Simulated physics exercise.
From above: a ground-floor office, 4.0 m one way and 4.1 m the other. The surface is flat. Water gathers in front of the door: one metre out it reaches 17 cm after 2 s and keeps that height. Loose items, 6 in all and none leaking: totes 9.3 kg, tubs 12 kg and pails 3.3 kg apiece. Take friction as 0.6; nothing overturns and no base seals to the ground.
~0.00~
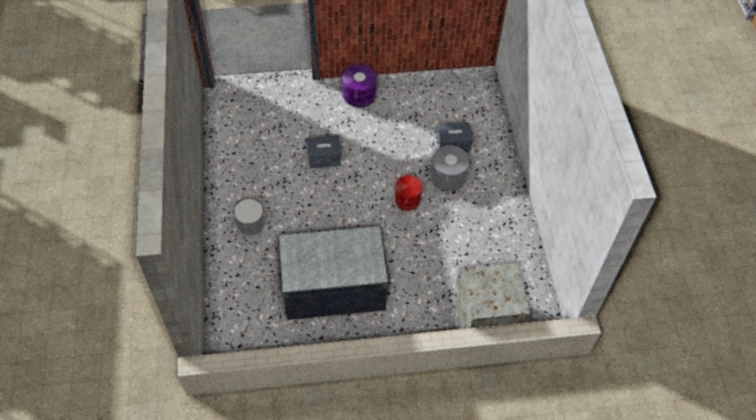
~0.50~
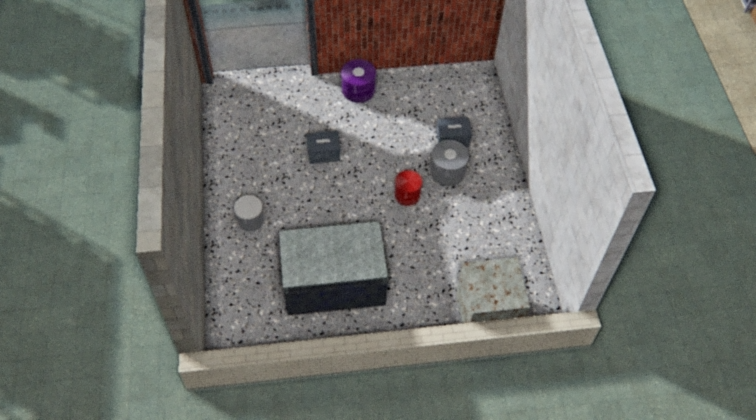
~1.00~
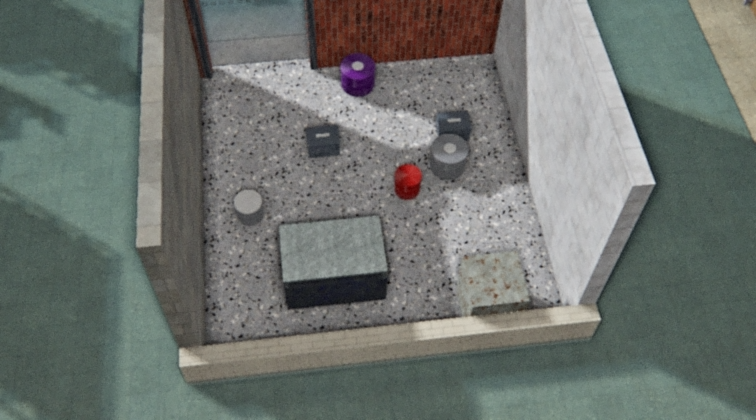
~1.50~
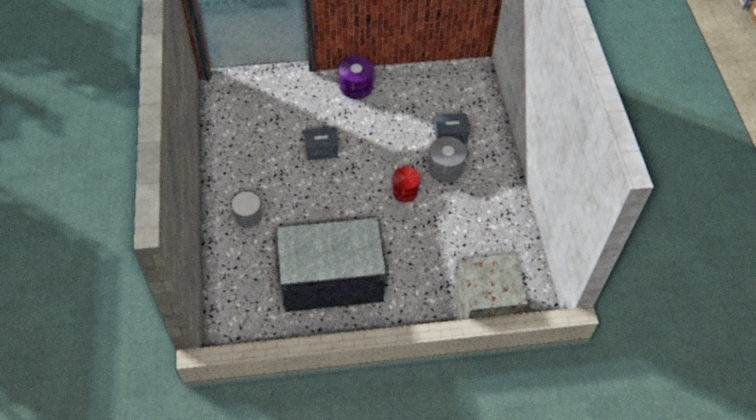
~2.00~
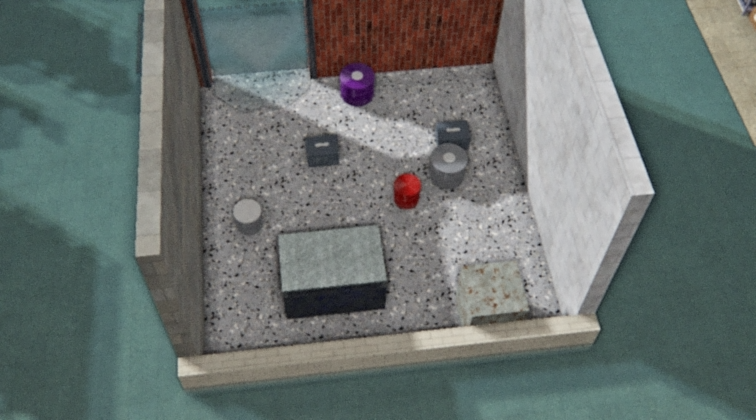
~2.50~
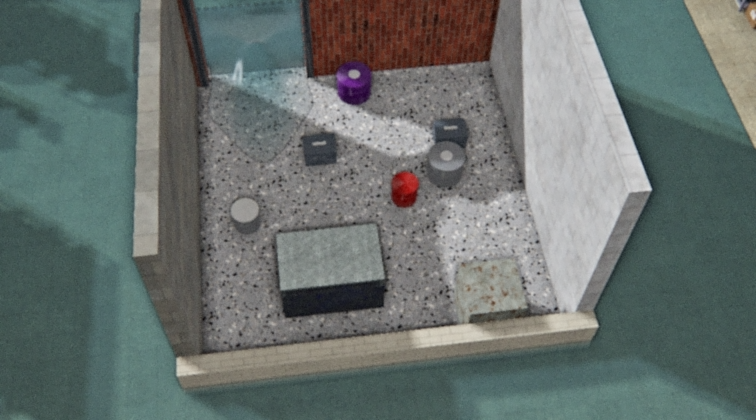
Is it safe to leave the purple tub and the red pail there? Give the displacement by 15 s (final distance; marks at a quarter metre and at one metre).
The purple tub slides a little; the red pail ends far away.
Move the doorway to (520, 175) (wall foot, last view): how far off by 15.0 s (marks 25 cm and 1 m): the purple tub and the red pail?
In that case the purple tub ends far away, the red pail gets carried off.
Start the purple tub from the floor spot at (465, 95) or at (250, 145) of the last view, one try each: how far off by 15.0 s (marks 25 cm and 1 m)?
In that order: It ends far away; it travels far.
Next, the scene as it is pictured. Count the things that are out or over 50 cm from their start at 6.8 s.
By then 1.
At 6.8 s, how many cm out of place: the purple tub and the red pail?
Roughly 0 and 40 cm by then.
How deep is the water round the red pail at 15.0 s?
Roughly 10 cm.
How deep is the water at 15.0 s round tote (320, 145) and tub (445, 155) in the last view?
Roughly 12 and 12 cm.
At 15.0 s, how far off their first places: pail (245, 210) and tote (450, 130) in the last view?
In that order: 350 cm, 120 cm.
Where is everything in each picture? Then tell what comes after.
In the first picture, the purple tub at (360, 77) rests on the ground; the red pail at (409, 186), on the bottom; water covers 0.0 m2; 0 of 6 have shifted.
In the second picture, the purple tub at (359, 72), on the bottom; the red pail at (409, 181) rests on the ground; 0.0 m2 under water; 0 of 6 have shifted.
In the third picture, the purple tub at (358, 66), on the bottom; the red pail at (408, 175) rests on the ground; 0.0 m2 under water; 0 of 6 have shifted.
In the fourth picture, the purple tub at (356, 69), on the bottom; the red pail at (406, 178) rests on the ground; water covers 0.0 m2; 0 of 6 have shifted.
In the fifth picture, the purple tub at (357, 76) rests on the ground; the red pail at (408, 185), on the bottom; 0.4 m2 under water; 0 of 6 have shifted.
In the sixth picture, the purple tub at (354, 74) rests on the ground; the red pail at (405, 183), on the bottom; 1.2 m2 under water; 0 of 6 have shifted.
After 3.5 s the purple tub is near (354, 74), 0.0 m from its start, aground; the red pail is near (405, 183), 0.0 m from its start, aground; 0 afloat.
After 6.8 s the purple tub is near (354, 74), 0.0 m from its start, aground; the red pail is near (431, 205), 0.4 m from its start, afloat; 2 afloat.
After 11.0 s the purple tub is near (354, 74), 0.0 m from its start, aground; the red pail is near (499, 248), 1.4 m from its start, afloat; 3 afloat.
After 15.0 s the purple tub is near (323, 78), 0.4 m from its start, afloat; the red pail is near (515, 218), 1.4 m from its start, afloat; 6 afloat.
